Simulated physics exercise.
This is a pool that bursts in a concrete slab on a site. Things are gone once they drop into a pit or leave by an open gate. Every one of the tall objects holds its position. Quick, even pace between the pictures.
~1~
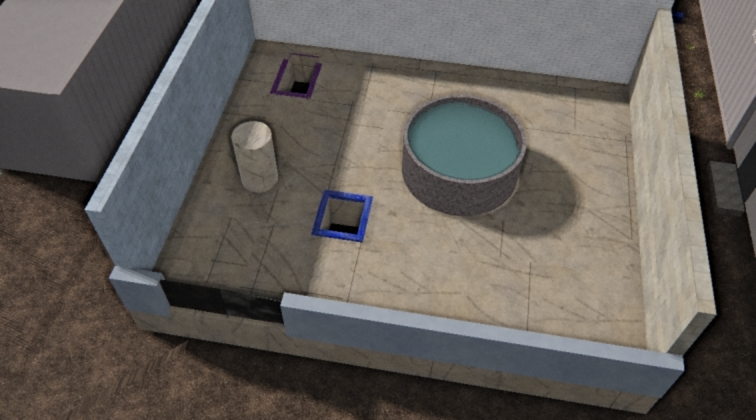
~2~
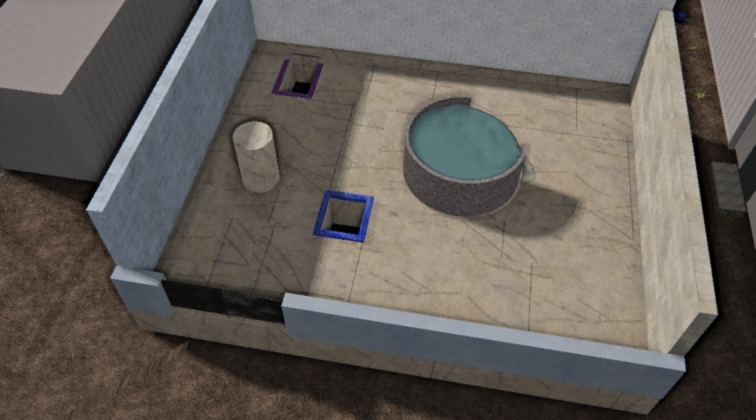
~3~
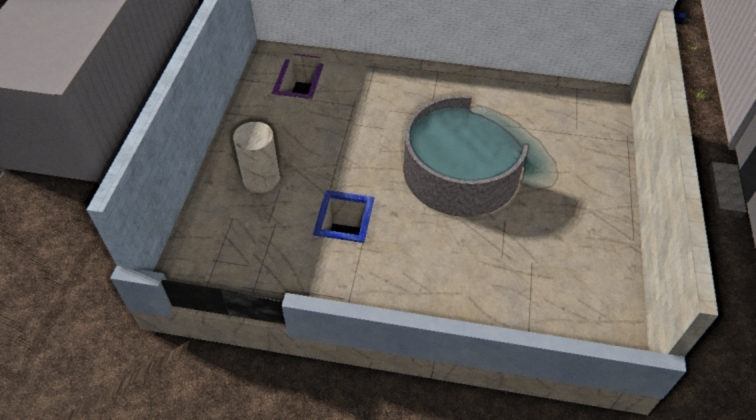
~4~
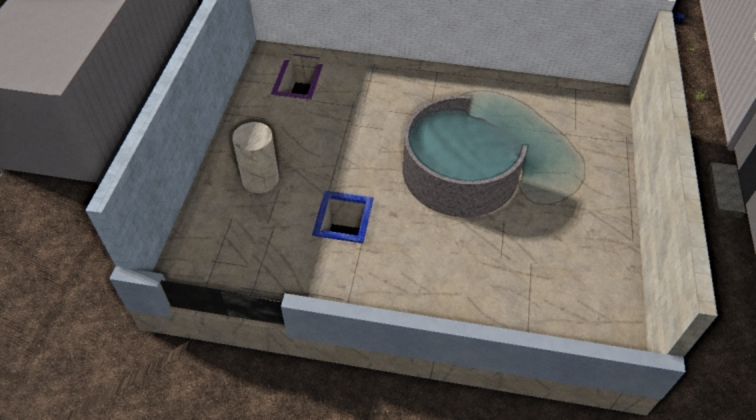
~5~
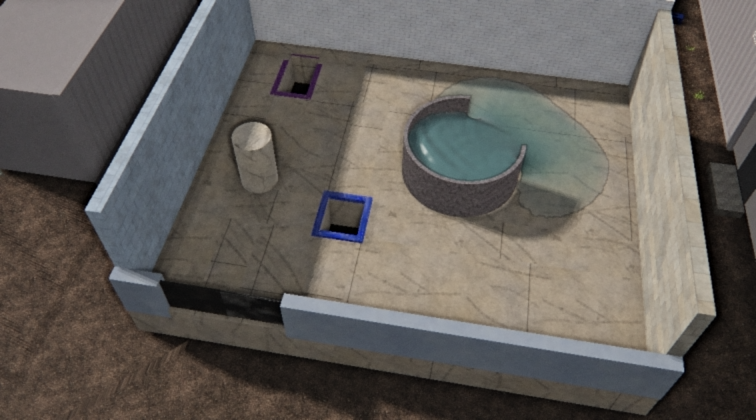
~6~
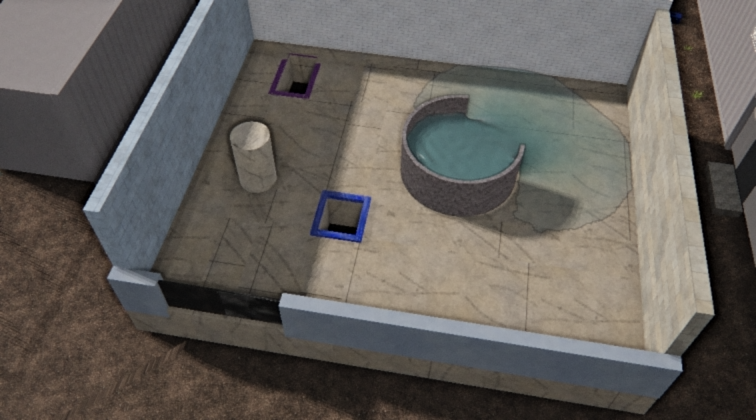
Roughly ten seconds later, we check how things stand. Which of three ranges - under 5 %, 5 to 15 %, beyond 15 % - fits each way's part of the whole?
One by one: Gate: Smaller than five per cent; purple pit: Five per cent up to fifteen; blue pit: Smaller than five per cent.
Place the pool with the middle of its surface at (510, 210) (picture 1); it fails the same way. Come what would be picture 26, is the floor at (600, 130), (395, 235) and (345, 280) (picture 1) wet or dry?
Spot one wetted, spot two unwetted, spot three unwetted.
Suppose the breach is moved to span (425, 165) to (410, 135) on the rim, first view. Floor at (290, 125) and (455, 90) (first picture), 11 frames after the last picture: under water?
The first ends up soaked, the second ends up unsoaked.
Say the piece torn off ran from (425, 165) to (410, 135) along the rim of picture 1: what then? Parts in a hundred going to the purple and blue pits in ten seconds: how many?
Per cent: Purple 8, blue 30.
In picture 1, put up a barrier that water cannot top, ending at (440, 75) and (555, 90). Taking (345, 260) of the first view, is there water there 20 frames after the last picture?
Waterless.
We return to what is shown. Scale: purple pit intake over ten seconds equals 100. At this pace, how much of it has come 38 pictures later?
Around 45 in a hundred.
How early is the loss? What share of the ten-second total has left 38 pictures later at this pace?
By my reckoning, 45 %.
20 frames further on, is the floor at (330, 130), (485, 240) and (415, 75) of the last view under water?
Point by point: Unwetted; unwetted; swamped.
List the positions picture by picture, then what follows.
Still water in the round pool at (464, 139), in the first frame.
Water pours out on the round pool's far side and has run to (526, 180), in the second frame.
The front is at (548, 183), out from the gap on the round pool's far side, in the third frame.
Water pours out on the round pool's far side and has run to (576, 185), in the fourth frame.
Water pours out on the round pool's far side and has run to (603, 173), in the fifth frame.
Water pours out on the round pool's far side and has run to (628, 149), in the sixth frame.
A moment on, water covers 20 % of the floor; the gate 0 %, the purple pit 0 %, the blue pit 0 %.
Next, water covers 25 % of the floor; the gate 0 %, the purple pit 0 %, the blue pit 0 %.
Then, water covers 45 % of the floor; the gate 0 %, the purple pit 0 %, the blue pit 0 %.
Later, water covers 70 % of the floor; the gate 0 %, the purple pit 6 %, the blue pit 0 %.
In the end, water covers 95 % of the floor; the gate 0 %, the purple pit 12 %, the blue pit 0 %.
